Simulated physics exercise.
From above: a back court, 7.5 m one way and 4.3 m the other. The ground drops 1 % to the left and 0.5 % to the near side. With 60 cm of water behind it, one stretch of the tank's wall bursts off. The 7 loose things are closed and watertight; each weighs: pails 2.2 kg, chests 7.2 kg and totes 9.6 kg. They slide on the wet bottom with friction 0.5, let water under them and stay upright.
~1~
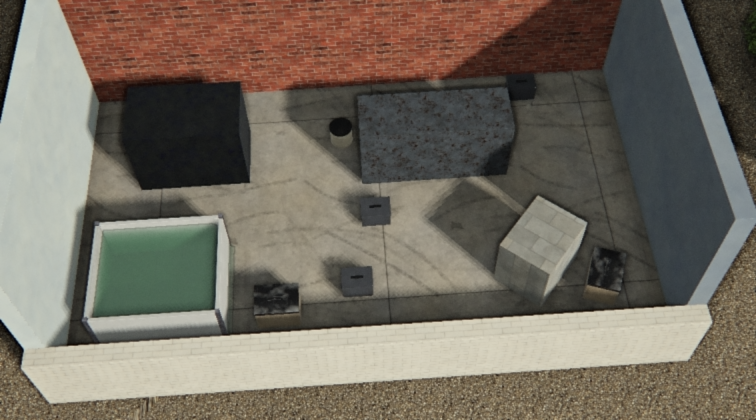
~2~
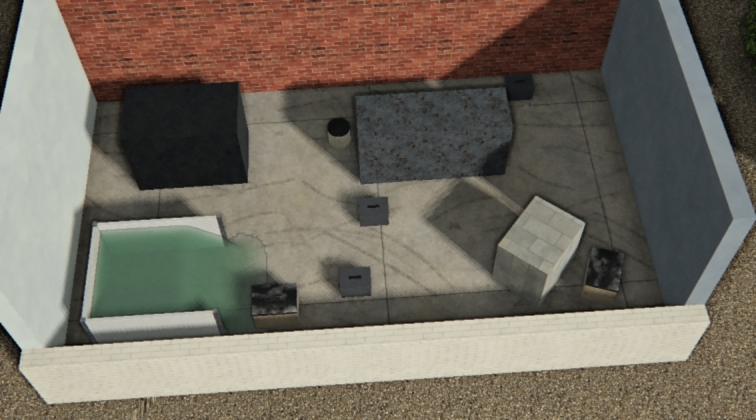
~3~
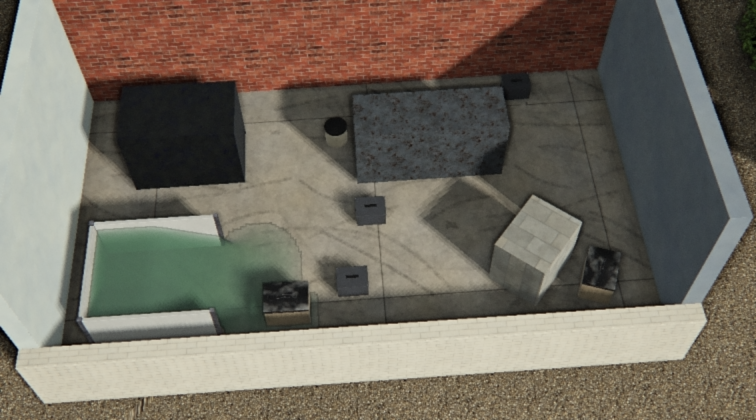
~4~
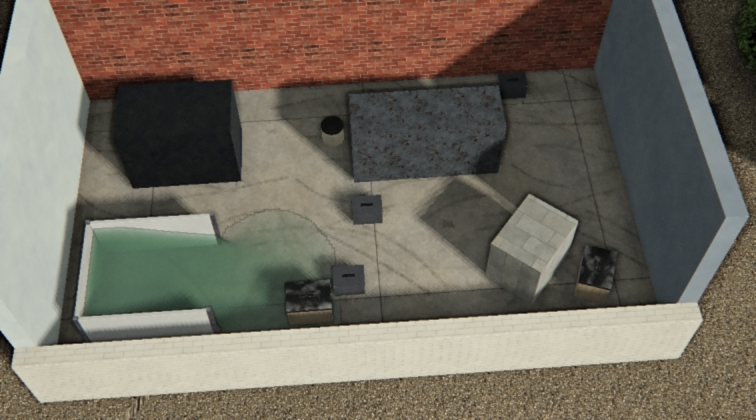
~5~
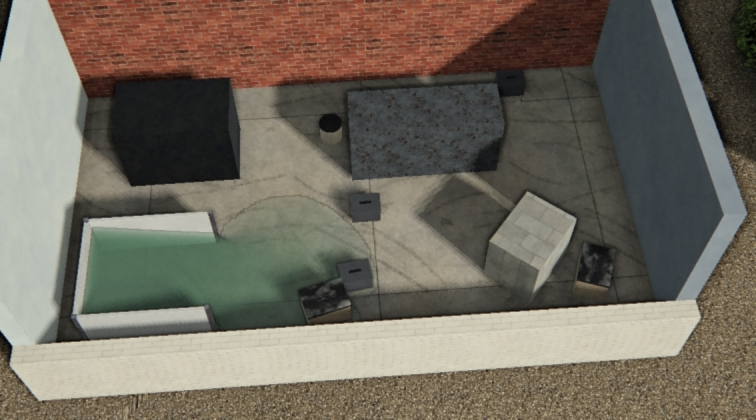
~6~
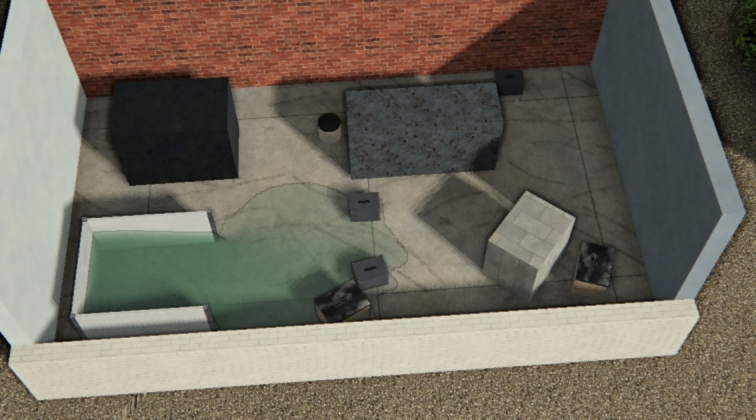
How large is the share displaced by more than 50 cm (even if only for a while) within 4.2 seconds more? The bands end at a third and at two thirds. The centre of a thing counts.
That comes to two thirds or more.
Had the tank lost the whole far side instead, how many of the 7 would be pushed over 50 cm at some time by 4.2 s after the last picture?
In that case 3 of them.
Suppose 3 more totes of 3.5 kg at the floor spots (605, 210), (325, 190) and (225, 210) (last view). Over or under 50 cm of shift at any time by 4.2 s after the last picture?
In turn: More, over, short of it.
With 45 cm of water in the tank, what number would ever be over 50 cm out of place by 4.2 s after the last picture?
In that case 5 of them.
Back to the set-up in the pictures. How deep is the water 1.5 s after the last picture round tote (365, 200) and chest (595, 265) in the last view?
Roughly 9 and 2 cm.
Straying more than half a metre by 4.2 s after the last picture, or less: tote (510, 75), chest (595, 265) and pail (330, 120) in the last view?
In turn: Short of it, over, over.
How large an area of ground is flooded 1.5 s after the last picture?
Roughly 16 m2.
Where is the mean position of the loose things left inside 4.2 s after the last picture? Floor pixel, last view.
Around (472, 165).
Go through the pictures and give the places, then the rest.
A chest at (277, 298), on the bottom; a tote at (357, 277), on the bottom; 1.9 m2 under water; 0 of 7 have shifted, in the first picture.
A chest at (275, 298) rests on the ground; a tote at (355, 278), on the bottom; 2.6 m2 under water; 0 of 7 have shifted, in the second picture.
A chest at (286, 296) rests on the ground, 18 cm from its start; a tote at (352, 277) rests on the ground; water covers 3.4 m2; 1 of 7 have shifted, in the third picture.
A chest at (308, 295), on the bottom, 49 cm from its start; a tote at (349, 276) rests on the ground; 4.5 m2 under water; 1 of 7 have shifted, in the fourth picture.
A chest at (325, 297) rests on the ground, 72 cm from its start; a tote at (355, 271) rests on the ground, 11 cm from its start; water covers 5.5 m2; 2 of 7 have shifted, in the fifth picture.
A chest at (342, 302), on the bottom, 95 cm from its start; a tote at (370, 269), on the bottom, 31 cm from its start; 6.5 m2 under water; 2 of 7 have shifted, in the sixth picture.
Then, 0.4 s after the last picture 2 of 7 are over 50 cm from their spots; 1 afloat.
Then, 1.5 s after the last picture 4 of 7 are over 50 cm from their spots; 3 afloat.
Then, 2.8 s after the last picture 5 of 7 are over 50 cm from their spots; 3 afloat.
Then, 4.2 s after the last picture 5 of 7 are over 50 cm from their spots, and 5 have been at some point; 3 afloat.
